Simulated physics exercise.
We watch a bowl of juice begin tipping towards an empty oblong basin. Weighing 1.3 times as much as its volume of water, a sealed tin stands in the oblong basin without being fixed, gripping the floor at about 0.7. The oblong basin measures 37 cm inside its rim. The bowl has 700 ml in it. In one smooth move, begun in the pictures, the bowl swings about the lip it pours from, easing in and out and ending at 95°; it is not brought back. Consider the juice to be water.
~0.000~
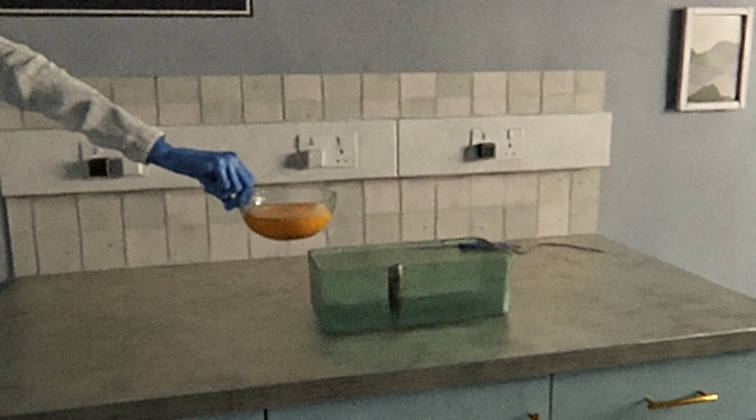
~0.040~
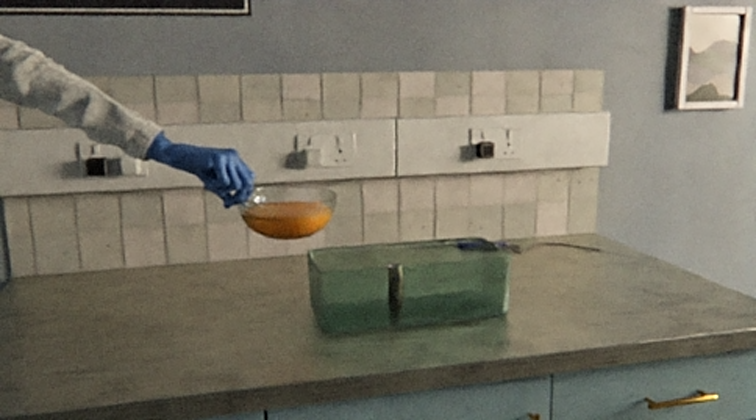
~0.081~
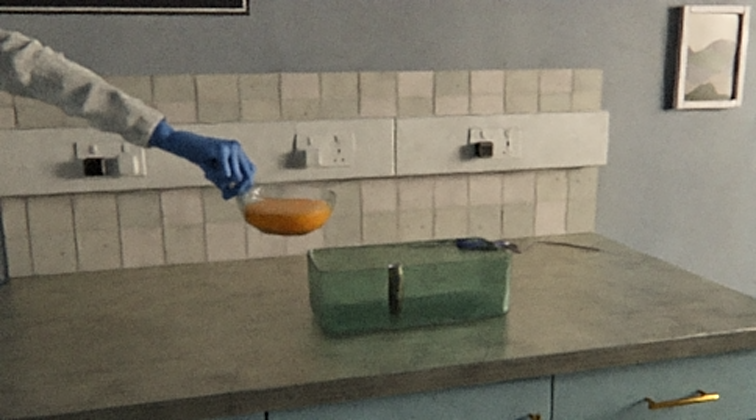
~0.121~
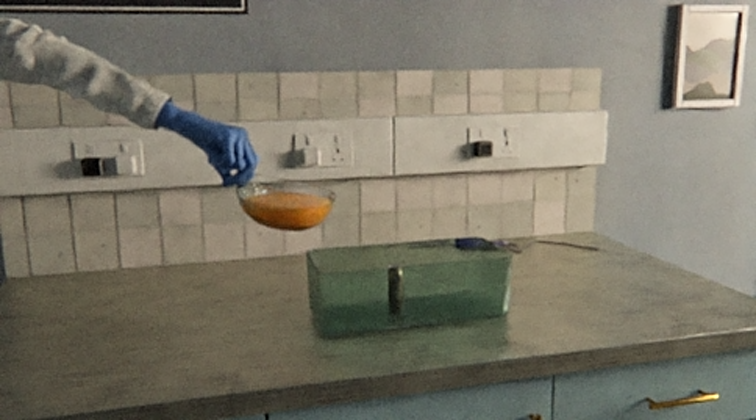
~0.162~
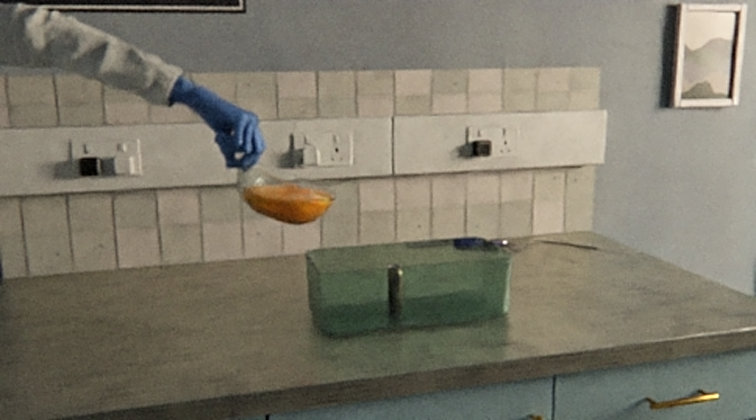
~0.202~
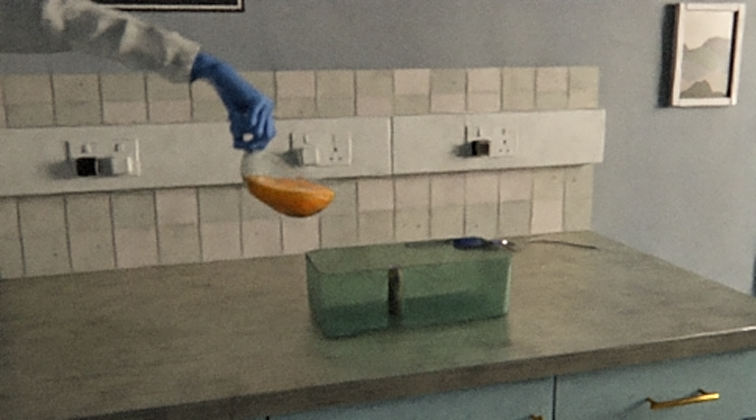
A kitchen-like room with a grey wall, pale tiles and white socket panels is seen from the front, slightly above a grey-brown worktop with blue drawers beneath. A greenish, see-through oblong basin sits on the worktop, and a blue-gloved hand in a pale sleeve holds a clear bowl of orange juice above its left end. The hand rises as it tilts the bowl rightward, slowly, then faster, while the camera barely shifts.
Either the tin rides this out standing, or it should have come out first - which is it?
Looks like it will stay erect.
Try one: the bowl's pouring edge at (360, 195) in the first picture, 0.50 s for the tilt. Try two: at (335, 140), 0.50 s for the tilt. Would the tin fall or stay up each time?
First it tips over; then it tips over.
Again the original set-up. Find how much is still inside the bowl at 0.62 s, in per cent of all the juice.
Roughly 0 per cent.
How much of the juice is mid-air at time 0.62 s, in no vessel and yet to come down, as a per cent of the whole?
I'd put it at about 14 per cent of the liquid.
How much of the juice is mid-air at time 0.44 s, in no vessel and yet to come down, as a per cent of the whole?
Near 64 per cent at that time.
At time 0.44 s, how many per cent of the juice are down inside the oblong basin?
Near 4 in a hundred.
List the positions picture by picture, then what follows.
In the first frame, it leans 0°; its right rim is at (336, 195); the juice meets the walls at (243, 213) and (331, 208); the oblong basin's rim runs from (314, 261) to (497, 247); the tin's top is at (395, 268).
In the second frame, it leans 1°; its right rim is at (335, 195); the juice meets the walls at (242, 212) and (331, 207).
In the third frame, it leans 6°; its right rim is at (335, 195); the juice meets the walls at (241, 208) and (330, 204).
In the fourth frame, it leans 13°; its right rim is at (335, 195); the juice meets the walls at (241, 201) and (330, 200).
In the fifth frame, it leans 23°; its right rim is at (334, 195); the juice meets the walls at (241, 190) and (331, 194).
In the sixth frame, it leans 33°; its right rim is at (334, 195); the juice meets the walls at (243, 177) and (331, 189).
After 0.44 s the tilt is 92° and 32 per cent is still to pour; the tin stands where it began.
After 0.62 s the tilt is 95° and 0 per cent is still to pour; the tin stands where it began.
After 0.80 s the tilt is 95° and 0 per cent is still to pour; the tin stands where it began.
After 1.00 s the tilt is 95° and 0 per cent is still to pour; the tin stands where it began.
In the end the tin stands where it began.
